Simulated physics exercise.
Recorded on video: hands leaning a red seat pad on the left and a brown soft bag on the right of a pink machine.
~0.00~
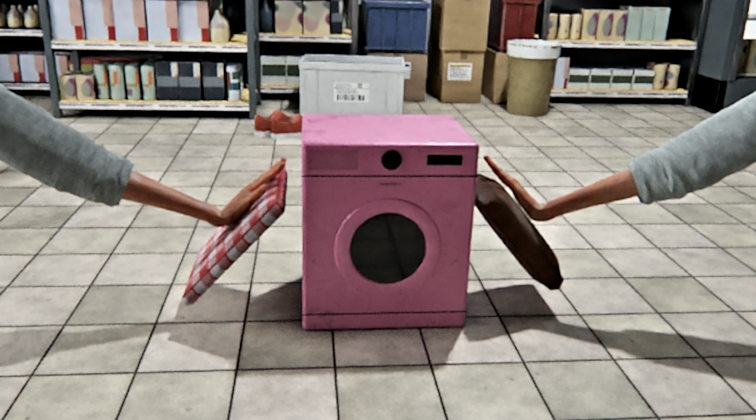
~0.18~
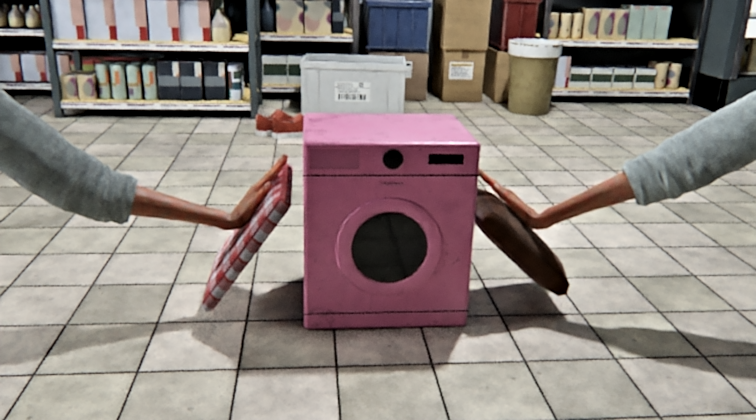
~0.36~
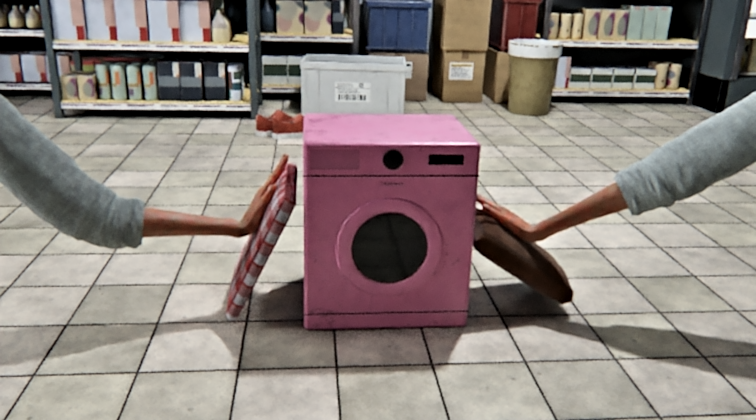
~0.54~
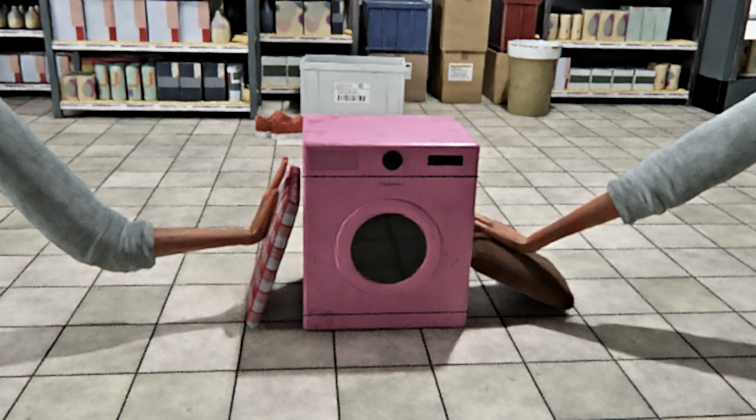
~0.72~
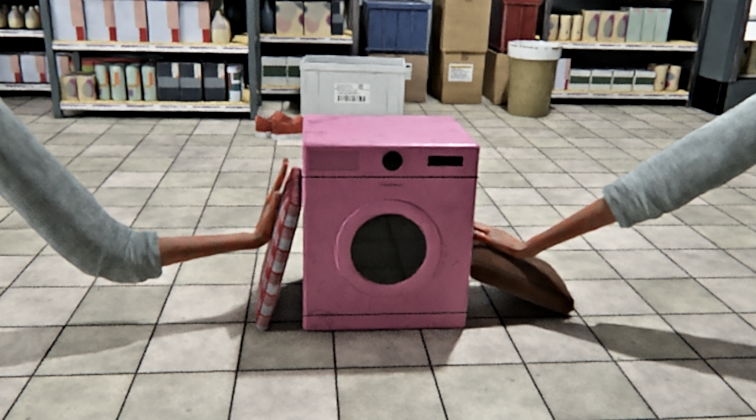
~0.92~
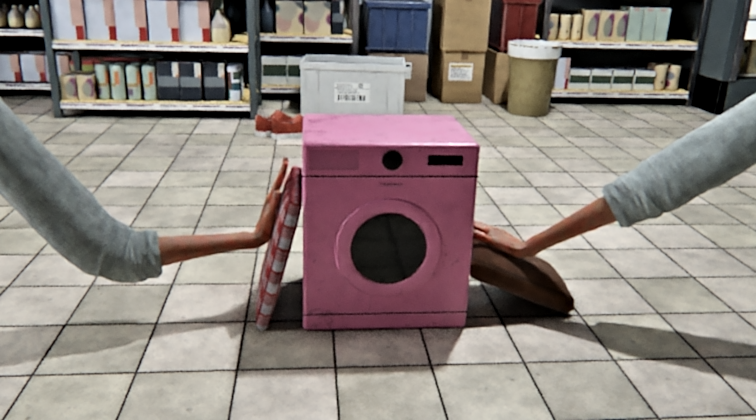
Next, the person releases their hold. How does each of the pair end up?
Each ends like this: The red seat pad still leaning; the brown soft bag lying down.
Around 1.14 s, seat pad against the side near (281, 244); soft bag flat on the floor near (511, 285).
Finally, seat pad against the side near (281, 244); soft bag flat on the floor near (512, 285). The red seat pad keeps leaning and the brown soft bag slumps to the floor.
